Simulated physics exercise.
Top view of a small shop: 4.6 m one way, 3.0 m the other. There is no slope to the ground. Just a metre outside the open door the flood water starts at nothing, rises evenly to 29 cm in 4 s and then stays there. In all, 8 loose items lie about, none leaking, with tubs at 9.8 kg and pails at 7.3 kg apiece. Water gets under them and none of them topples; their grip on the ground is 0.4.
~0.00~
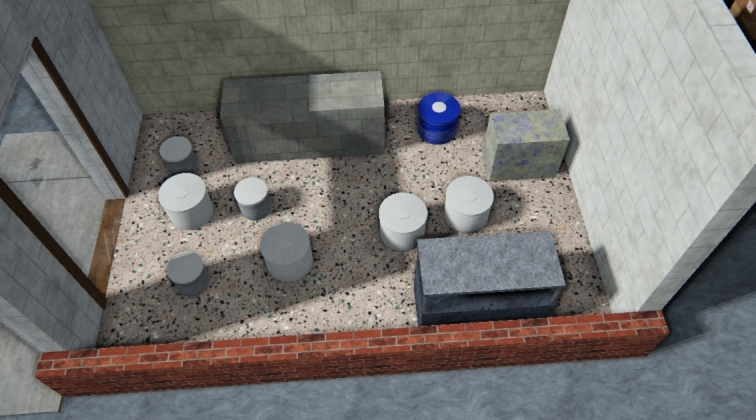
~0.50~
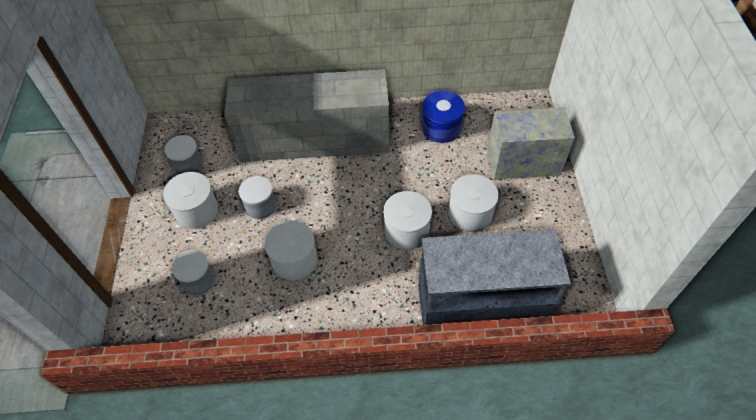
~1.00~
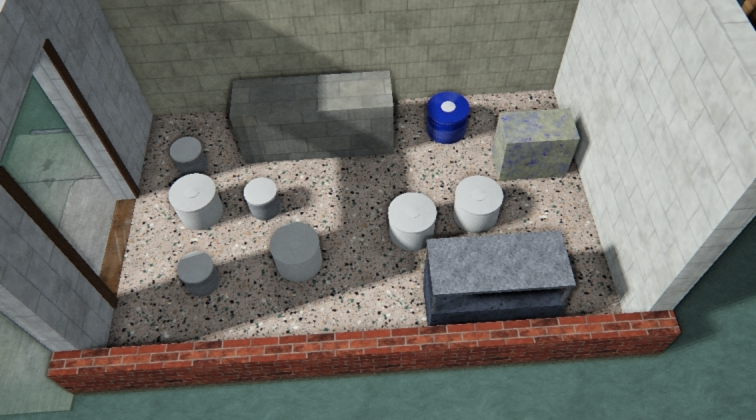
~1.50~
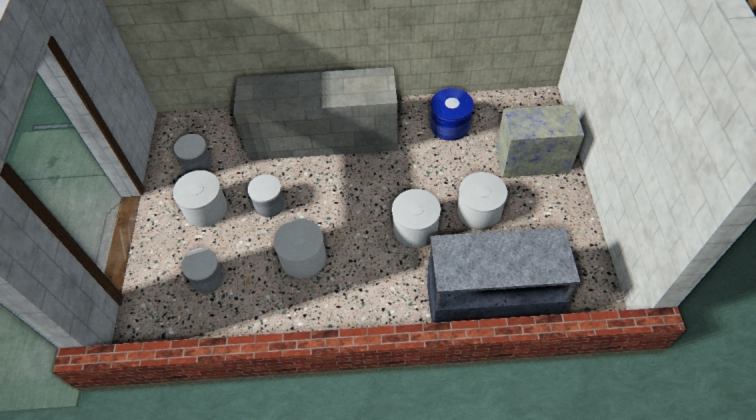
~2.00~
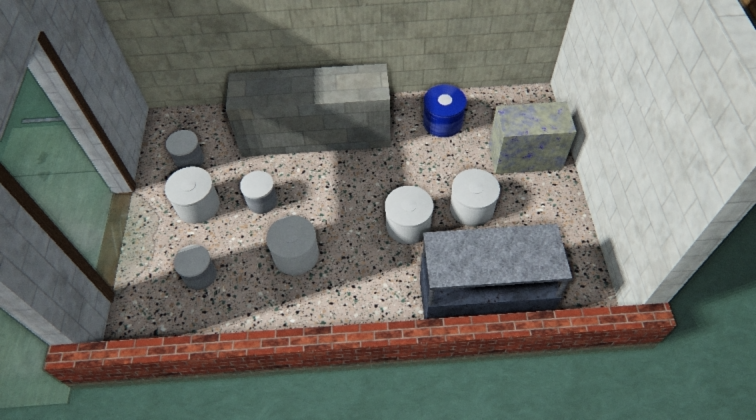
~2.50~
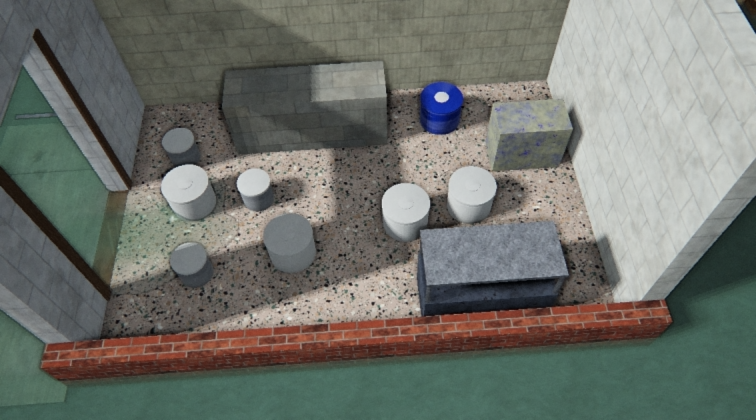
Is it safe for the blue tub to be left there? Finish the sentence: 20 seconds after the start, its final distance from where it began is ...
Between a quarter metre and a metre.
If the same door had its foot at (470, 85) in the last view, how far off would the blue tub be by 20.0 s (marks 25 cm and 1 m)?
As for the blue tub, it winds up a long way off.
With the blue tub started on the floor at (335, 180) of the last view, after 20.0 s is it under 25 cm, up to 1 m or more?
It goes a long way.
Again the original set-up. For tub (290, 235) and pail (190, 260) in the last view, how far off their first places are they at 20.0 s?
They sit 200 cm and 300 cm away, in the order given.
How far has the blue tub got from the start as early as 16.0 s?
By then it has shifted roughly 50 cm.
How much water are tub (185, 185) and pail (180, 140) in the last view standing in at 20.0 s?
Around 29 cm and 24 cm.
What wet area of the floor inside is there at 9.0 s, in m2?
Around 12 m2 of it.
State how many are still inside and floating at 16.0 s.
Just then, the number is 8.
After 4.0 s the blue tub is near (442, 98), 0.0 m from its start, aground; 0 afloat.
After 9.0 s the blue tub is near (410, 76), 0.4 m from its start, afloat; 7 afloat.
After 16.0 s the blue tub is near (403, 69), 0.5 m from its start, afloat; 8 afloat.
After 20.0 s the blue tub is near (403, 66), 0.5 m from its start, afloat; 8 afloat.
